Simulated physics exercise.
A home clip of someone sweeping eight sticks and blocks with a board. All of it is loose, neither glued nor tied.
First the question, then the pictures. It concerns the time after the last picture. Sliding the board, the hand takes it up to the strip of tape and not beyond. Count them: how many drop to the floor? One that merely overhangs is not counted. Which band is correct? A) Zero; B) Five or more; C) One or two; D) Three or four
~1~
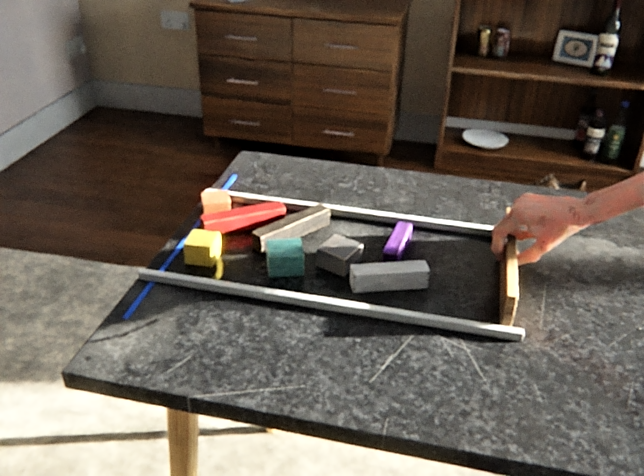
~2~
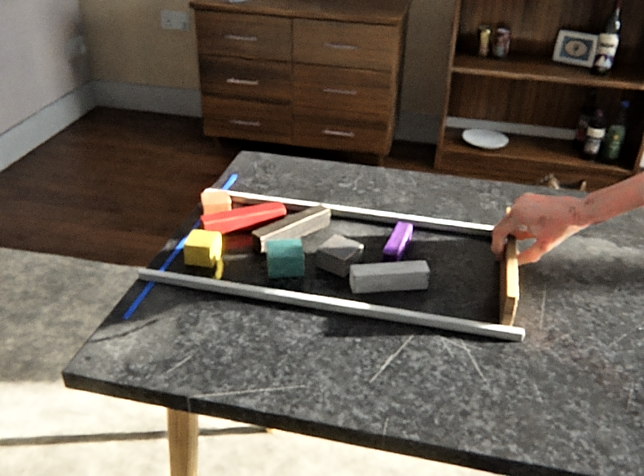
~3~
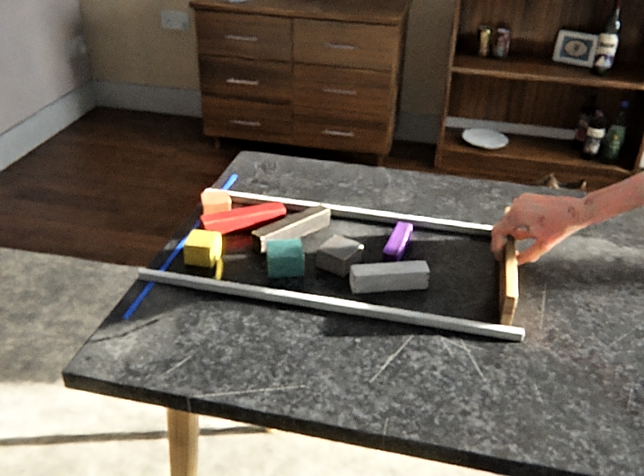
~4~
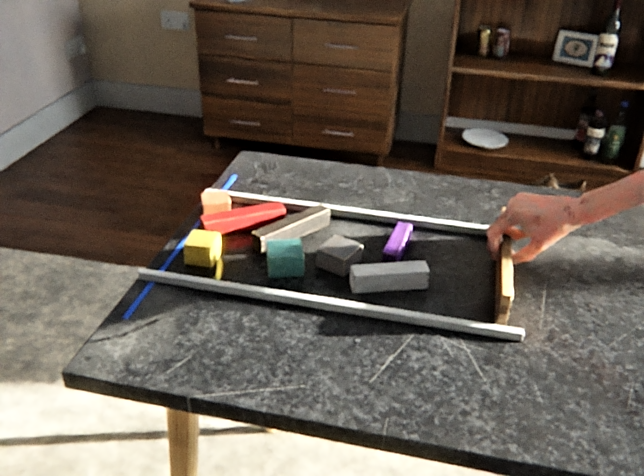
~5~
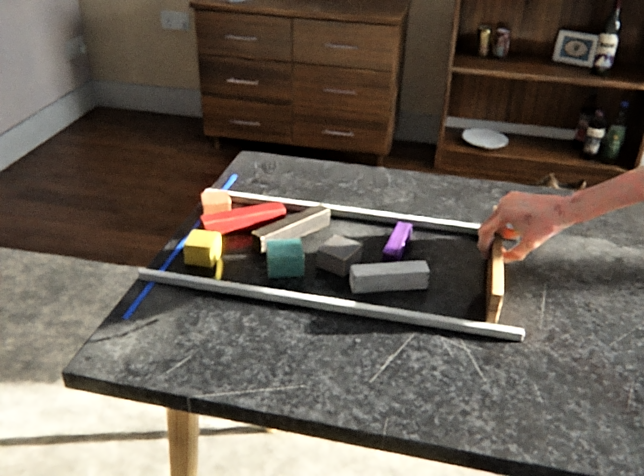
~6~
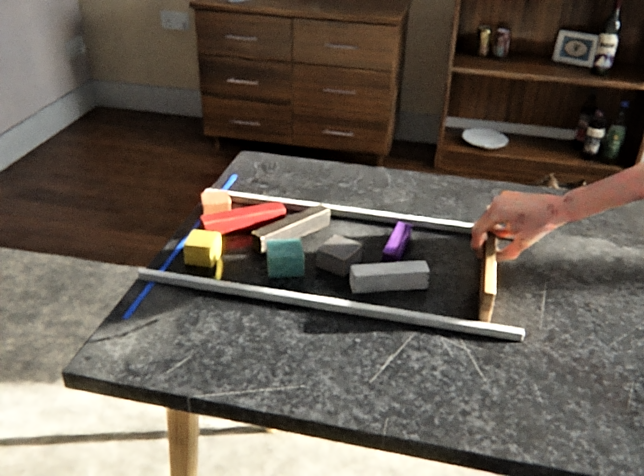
Five or more.
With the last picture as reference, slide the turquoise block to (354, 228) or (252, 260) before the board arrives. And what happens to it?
First place: It goes off the edge; second place: It goes off the edge.
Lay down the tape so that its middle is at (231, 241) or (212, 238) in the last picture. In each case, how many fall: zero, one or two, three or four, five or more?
In turn: Just one or two; 3 or 4.
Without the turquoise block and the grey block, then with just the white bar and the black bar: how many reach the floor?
Count of fallen: 4 / 3.
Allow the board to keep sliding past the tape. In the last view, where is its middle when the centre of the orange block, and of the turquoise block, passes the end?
Around (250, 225), then around (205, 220).
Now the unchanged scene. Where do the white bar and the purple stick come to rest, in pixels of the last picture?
In the last picture the white bar sits around (164, 247) and the purple stick around (192, 216).
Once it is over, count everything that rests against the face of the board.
That number would be 2.
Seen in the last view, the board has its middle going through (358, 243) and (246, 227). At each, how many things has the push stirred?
So far 4, and 8 at the second.
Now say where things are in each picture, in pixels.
The first frame shows orange block (216, 204); yellow block (203, 248); red stick (244, 219); board (508, 264); tape (190, 234).
The second frame shows yellow block (203, 248); board (508, 264).
The third frame shows red stick (244, 219); white bar (389, 277).
The fourth frame shows orange block (216, 204); purple stick (397, 245).
The fifth frame shows yellow block (203, 248); turquoise block (285, 258).
The sixth frame shows orange block (216, 204); yellow block (203, 248); red stick (244, 219); board (488, 261); tape (190, 234).
Early on, none off yet; orange block at rest near (216, 204); yellow block at rest near (203, 248); red stick at rest near (244, 219).
Finally, the number that fall off is five or more; lost, grey block, turquoise block, black bar, red stick, yellow block and orange block.
